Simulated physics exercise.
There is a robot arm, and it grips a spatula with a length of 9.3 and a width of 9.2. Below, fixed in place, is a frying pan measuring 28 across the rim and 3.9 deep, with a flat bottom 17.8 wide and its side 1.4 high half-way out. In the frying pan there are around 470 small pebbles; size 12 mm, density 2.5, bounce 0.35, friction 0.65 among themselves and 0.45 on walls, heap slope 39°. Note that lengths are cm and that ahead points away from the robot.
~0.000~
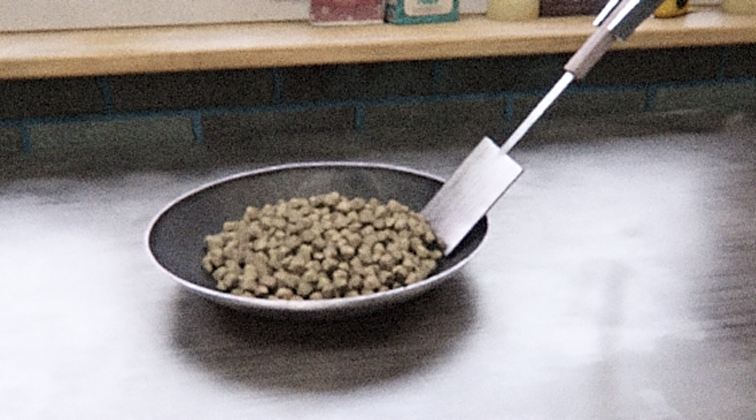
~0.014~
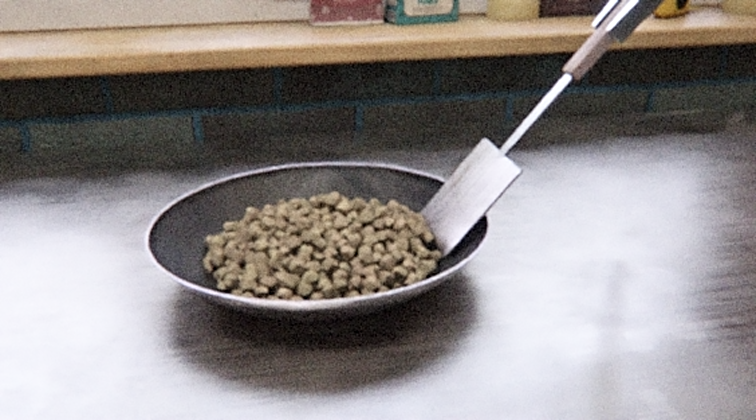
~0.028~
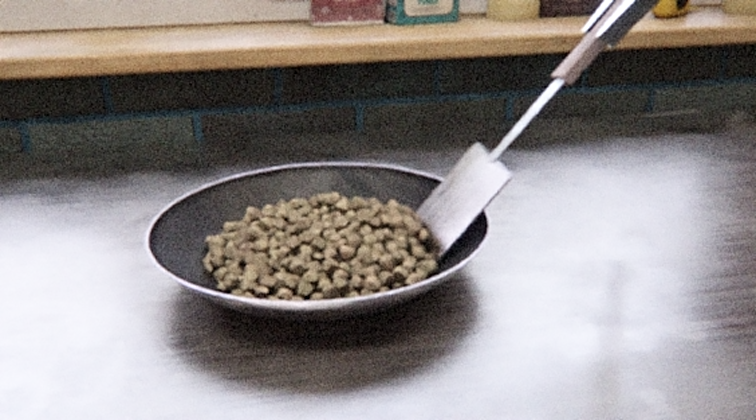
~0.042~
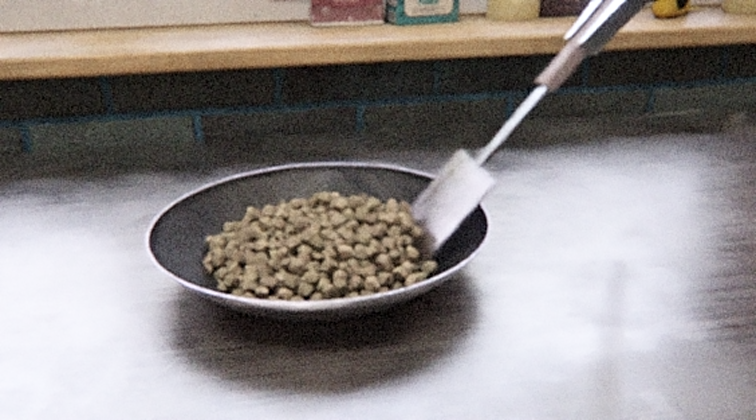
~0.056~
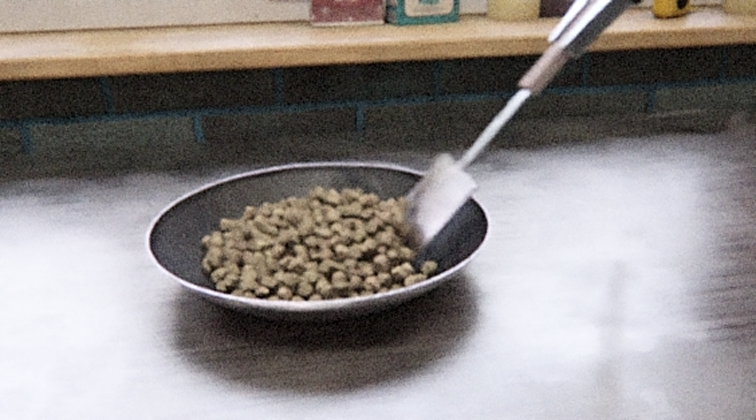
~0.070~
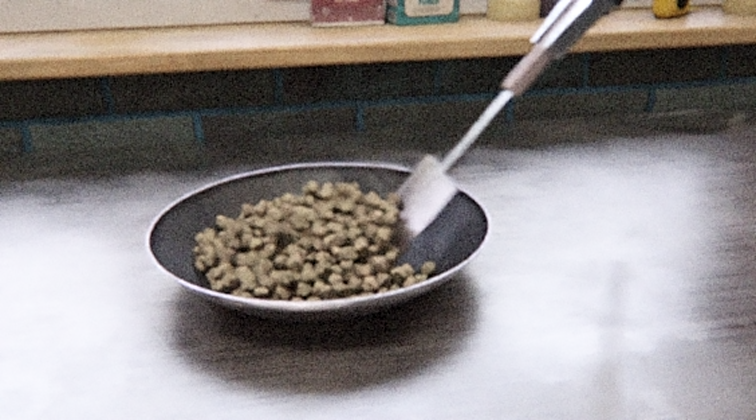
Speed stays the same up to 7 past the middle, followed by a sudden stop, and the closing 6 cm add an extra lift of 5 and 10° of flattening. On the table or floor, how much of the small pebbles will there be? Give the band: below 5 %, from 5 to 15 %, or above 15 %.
Band: Above 15 %.
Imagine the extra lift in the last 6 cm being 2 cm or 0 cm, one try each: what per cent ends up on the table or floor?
First try about 15 %, second try about 10 %.
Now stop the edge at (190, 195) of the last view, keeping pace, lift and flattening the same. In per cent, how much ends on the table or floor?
Around 40 percent ends on the table or floor.
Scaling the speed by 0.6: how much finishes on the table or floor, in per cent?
About 10 per cent.
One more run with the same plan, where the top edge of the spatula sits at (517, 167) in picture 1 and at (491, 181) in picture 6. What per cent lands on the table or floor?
It comes to something like 5 %, give or take.
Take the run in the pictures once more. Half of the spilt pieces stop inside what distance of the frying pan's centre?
Distance, approx.: 30 cm.
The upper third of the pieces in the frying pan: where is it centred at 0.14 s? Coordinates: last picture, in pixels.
The middle lies somewhere about (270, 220).
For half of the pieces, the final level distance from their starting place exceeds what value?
Somewhere around 6 centimetres, I'd say.
After 0.10 s, sloping 49°, highest piece 7 above the table; 469 in the frying pan.
After 0.14 s, sloping 46°, highest piece 7 above the table; 469 in the frying pan.
After 0.36 s, sloping 39°, highest piece 6 above the table; 366 in the frying pan, 84 on the table or floor, 19 on the blade or in flight.
After 1.41 s, sloping 39°, highest piece 5 above the table; 366 in the frying pan, 103 on the table or floor.
In the end, 366 in the frying pan, 103 on the table or floor. That is 22 % on the table or floor.
